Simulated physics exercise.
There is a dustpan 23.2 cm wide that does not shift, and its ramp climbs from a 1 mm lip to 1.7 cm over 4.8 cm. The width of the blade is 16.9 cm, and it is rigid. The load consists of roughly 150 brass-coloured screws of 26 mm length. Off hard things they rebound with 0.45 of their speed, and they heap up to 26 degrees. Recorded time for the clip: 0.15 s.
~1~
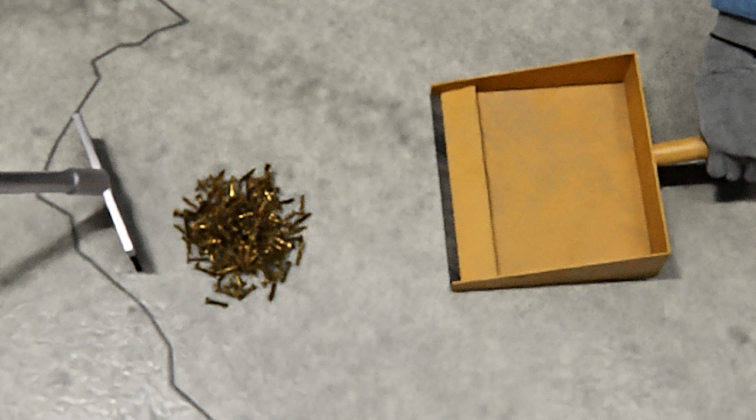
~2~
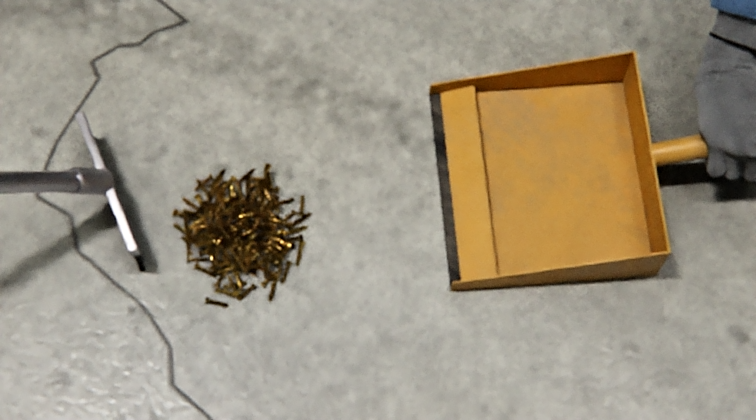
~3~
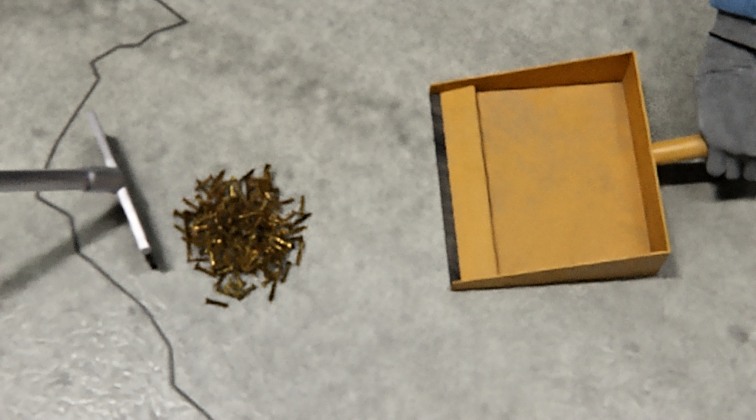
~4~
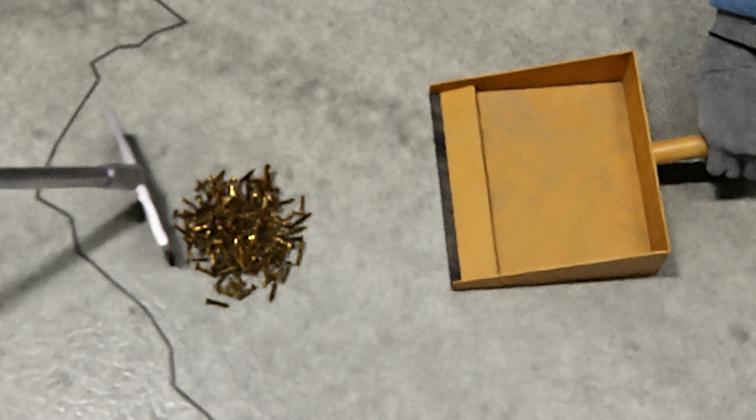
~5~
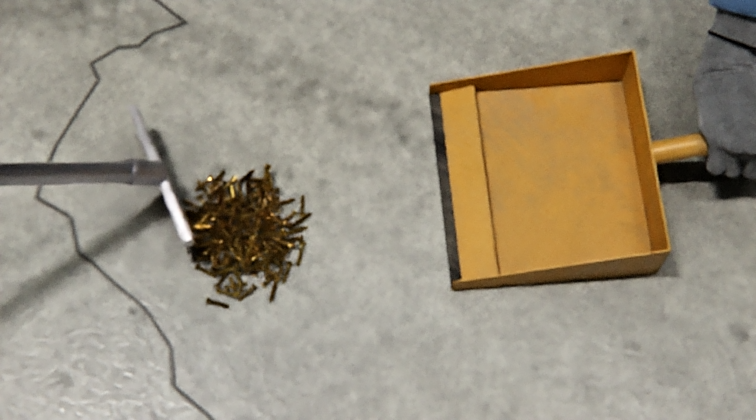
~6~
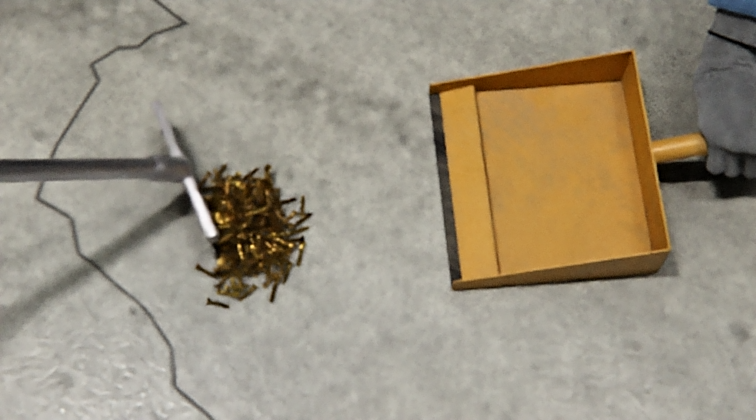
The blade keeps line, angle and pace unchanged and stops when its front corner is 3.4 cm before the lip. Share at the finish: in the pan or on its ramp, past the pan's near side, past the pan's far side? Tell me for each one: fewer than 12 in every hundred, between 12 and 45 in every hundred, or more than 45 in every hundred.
Result: Pan: A decent share. Near side: A scattering. Far side: A scattering.
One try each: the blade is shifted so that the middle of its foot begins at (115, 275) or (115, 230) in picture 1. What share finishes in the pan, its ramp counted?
The two tries give some 25 % and some 30 %.
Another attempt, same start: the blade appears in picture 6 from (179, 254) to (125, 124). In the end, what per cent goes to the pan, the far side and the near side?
Split: Pan = 10, far = 0, near = 10.
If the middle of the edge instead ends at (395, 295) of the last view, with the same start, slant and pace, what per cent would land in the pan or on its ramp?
I'd expect around 5 per cent.
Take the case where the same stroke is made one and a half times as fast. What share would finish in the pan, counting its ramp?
I'd put it at roughly 45 per cent.
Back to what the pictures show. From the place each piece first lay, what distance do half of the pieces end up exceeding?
Near 20 cm.
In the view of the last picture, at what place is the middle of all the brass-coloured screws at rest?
Approximately (428, 196) in the last picture.
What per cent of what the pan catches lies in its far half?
Something like 70 in a hundred.
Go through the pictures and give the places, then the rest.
In the first picture, blade from (130, 251) to (79, 121), moved 0.0 cm, 0 of the pieces shifted so far; middle of the pieces at (247, 232); pan at (558, 181).
In the second picture, blade from (134, 251) to (82, 120), moved 0.4 cm, 0 of the pieces shifted so far; middle of the pieces at (247, 232).
In the third picture, blade from (145, 249) to (93, 119), moved 1.6 cm, 0 of the pieces shifted so far; middle of the pieces at (247, 232).
In the fourth picture, blade from (165, 246) to (111, 116), moved 3.5 cm, 0 of the pieces shifted so far; middle of the pieces at (248, 232).
In the fifth picture, blade from (189, 241) to (134, 113), moved 6.0 cm, 8 of the pieces shifted so far; middle of the pieces at (248, 232).
In the sixth picture, blade from (213, 237) to (158, 109), moved 8.5 cm, 98 of the pieces shifted so far; middle of the pieces at (244, 223); pan at (558, 180).
Then, 0.13 s after the last picture, middle of the blade 16 cm from the lip; 0 % over the lip, far side 0 %, near side 0 %.
Then, 0.23 s after the last picture, middle of the blade 8 cm from the lip; 0 % over the lip, far side 0 %, near side 5 %.
Then, 0.47 s after the last picture, middle of the blade 6 cm from the lip; 25 % over the lip, far side 5 %, near side 5 %.
In the end, pan 25 %, near side 5 %, far side 5 %, in front of the lip or behind the blade 70 %.
